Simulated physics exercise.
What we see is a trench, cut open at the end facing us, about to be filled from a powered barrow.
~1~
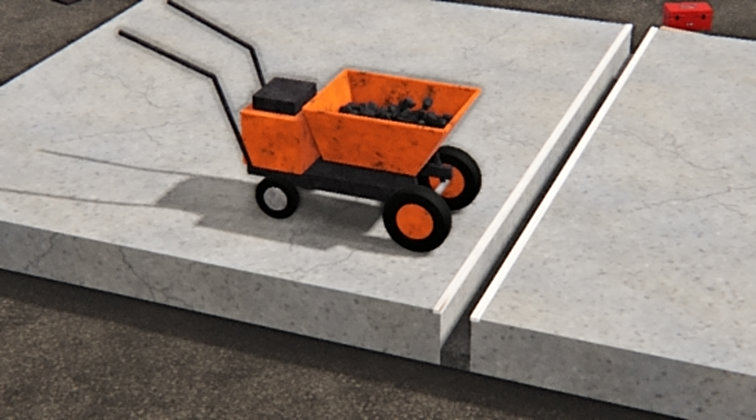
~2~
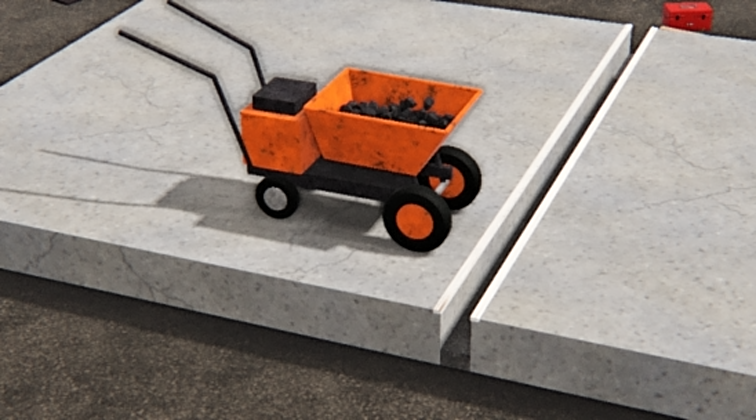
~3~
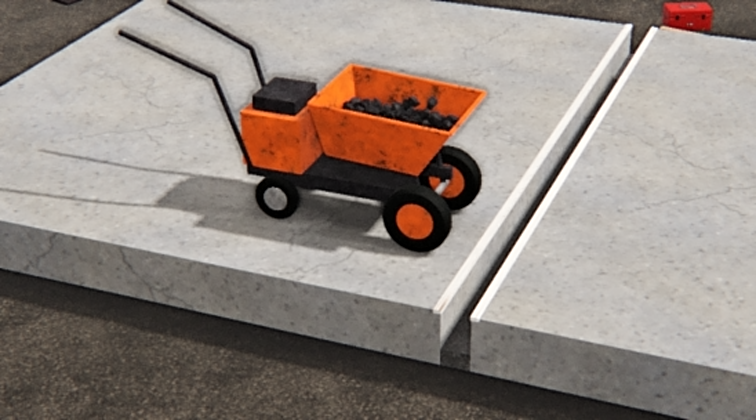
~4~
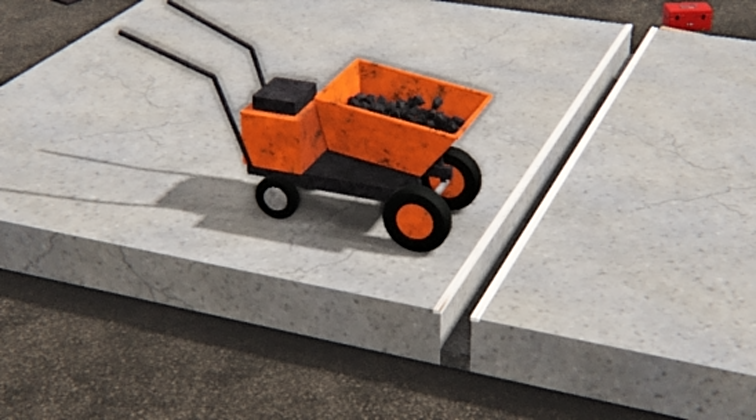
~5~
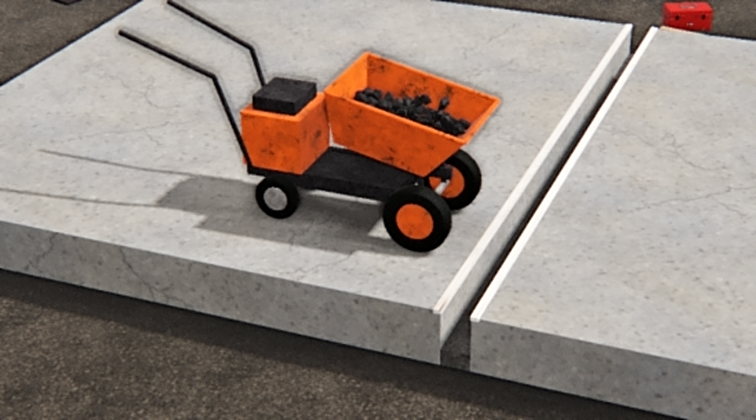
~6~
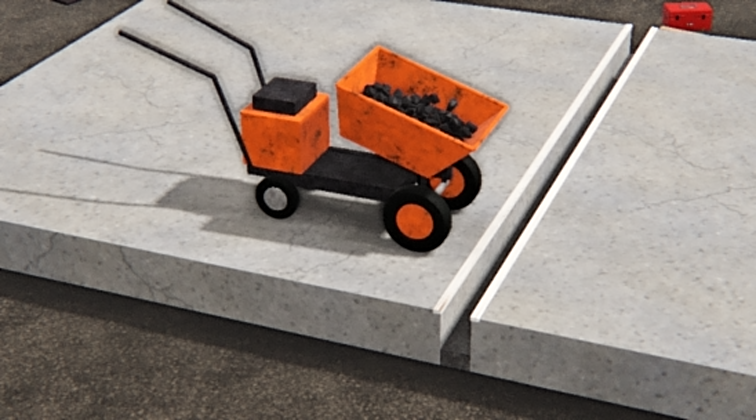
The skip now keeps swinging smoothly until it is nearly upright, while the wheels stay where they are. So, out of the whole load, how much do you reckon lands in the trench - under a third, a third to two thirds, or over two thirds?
I reckon under a third of it lands there.
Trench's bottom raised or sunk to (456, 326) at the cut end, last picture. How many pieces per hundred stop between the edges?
That would give roughly 0 percent.
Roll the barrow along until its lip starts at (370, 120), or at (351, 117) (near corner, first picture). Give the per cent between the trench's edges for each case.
60 and 30 percent, in that order.
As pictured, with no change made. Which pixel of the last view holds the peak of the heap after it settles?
I'd put the summit somewhere around pixel (546, 235).
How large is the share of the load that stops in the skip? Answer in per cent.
I'd put it near 30 percent.
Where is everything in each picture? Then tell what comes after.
The first picture shows lip of the skip near (444, 132), level; top of the load near (405, 125), lumps of coal; first edge of the trench near (457, 280); far edge near (494, 287), the trench under half as wide as the skip, and about as deep as wide.
The second picture shows lip of the skip near (446, 133), level; top of the load near (385, 119).
The third picture shows lip of the skip near (450, 135), tipped barely; top of the load near (388, 118).
The fourth picture shows lip of the skip near (456, 138), tipped a little; top of the load near (375, 110).
The fifth picture shows lip of the skip near (464, 143), tipped a little; top of the load near (382, 107).
The sixth picture shows lip of the skip near (473, 150), tipped clearly; top of the load near (374, 107); first edge of the trench near (457, 280); far edge near (494, 287).
Shortly afterwards, skip tipped steeply; the whole lot in the skip.
Next, skip tipped right over; all but a few in the skip; a little beyond it.
Some moments later, skip tipped right over; near a third in the skip; near two thirds beyond it.
In the end, skip tipped right over; near a quarter in the skip; only a few in or heaped over the trench; near two thirds beyond it.
